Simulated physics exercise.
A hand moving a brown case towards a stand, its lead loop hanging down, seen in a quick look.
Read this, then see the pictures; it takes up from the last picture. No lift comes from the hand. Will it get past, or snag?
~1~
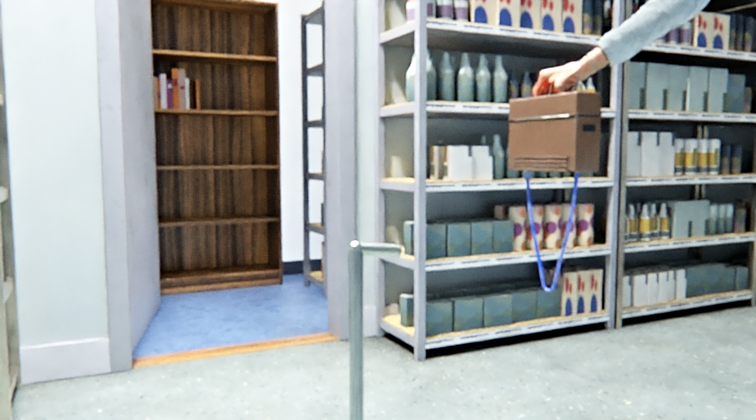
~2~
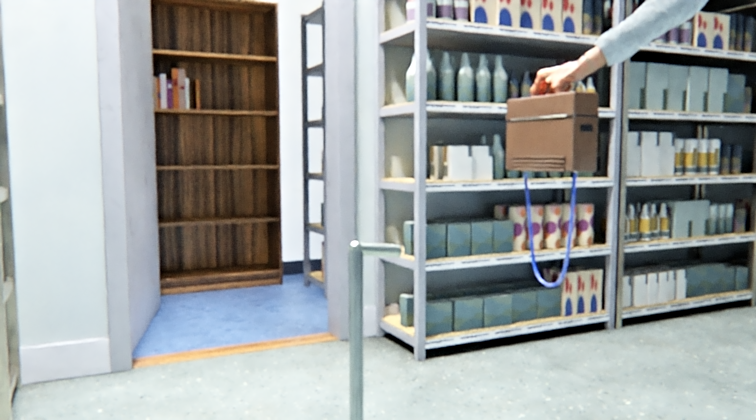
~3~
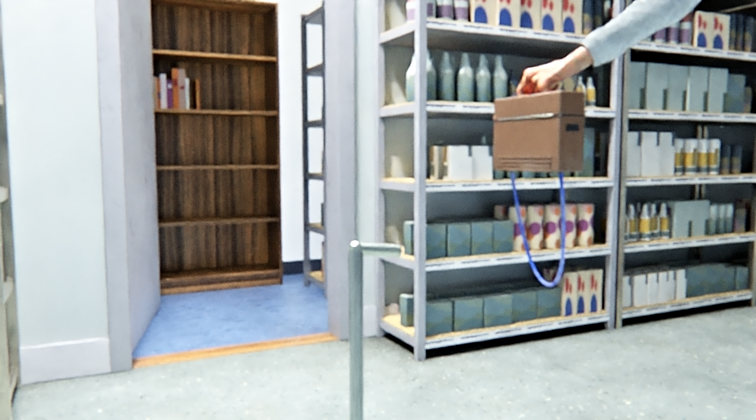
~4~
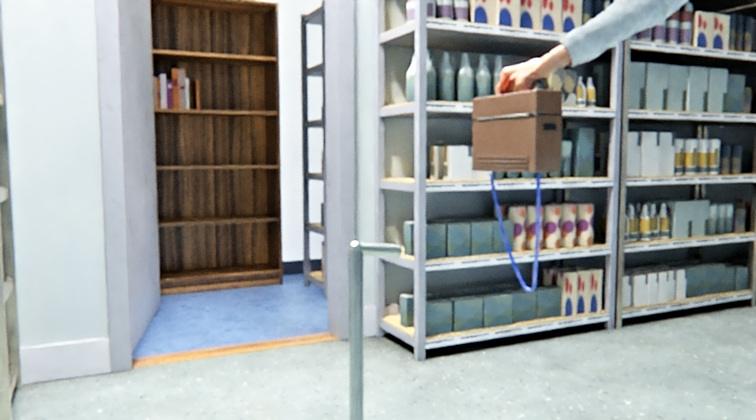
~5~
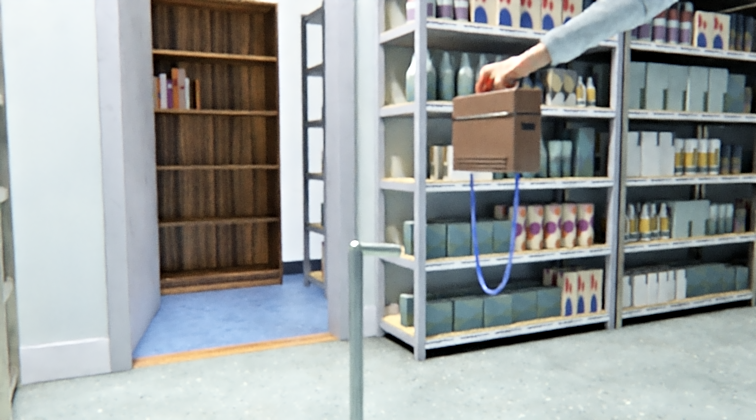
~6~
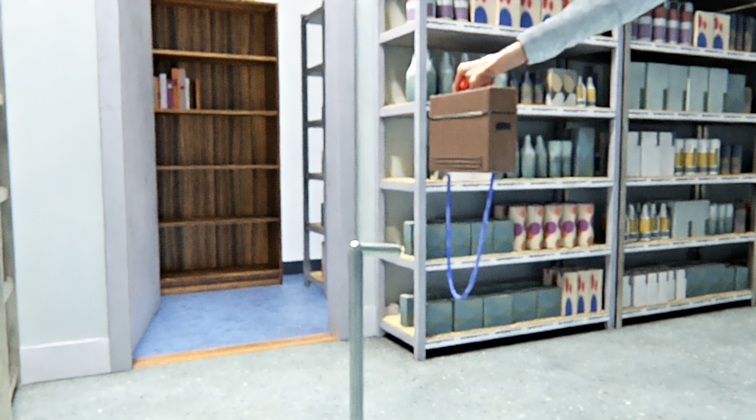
I expect the post will hold onto it.
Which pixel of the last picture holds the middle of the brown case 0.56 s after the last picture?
Roughly (399, 131).
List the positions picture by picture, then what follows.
The first picture shows brown case (552, 134); hook tip (396, 251).
The second picture shows brown case (549, 134); bottom of the loop (547, 285).
The third picture shows brown case (536, 134).
The fourth picture shows brown case (514, 133); bottom of the loop (528, 290).
The fifth picture shows brown case (494, 133).
The sixth picture shows brown case (470, 133); bottom of the loop (457, 297); hook tip (396, 251); hook points towards it, loop hangs below the hook.
Then, 0.56 s later than the last view, case nearing the post near (399, 131).
Then, 1.12 s later than the last view, case over the post near (319, 130).
Finally, case past the post near (248, 129); loop tight round the post, hand stopped. The brown case snags on the hook.
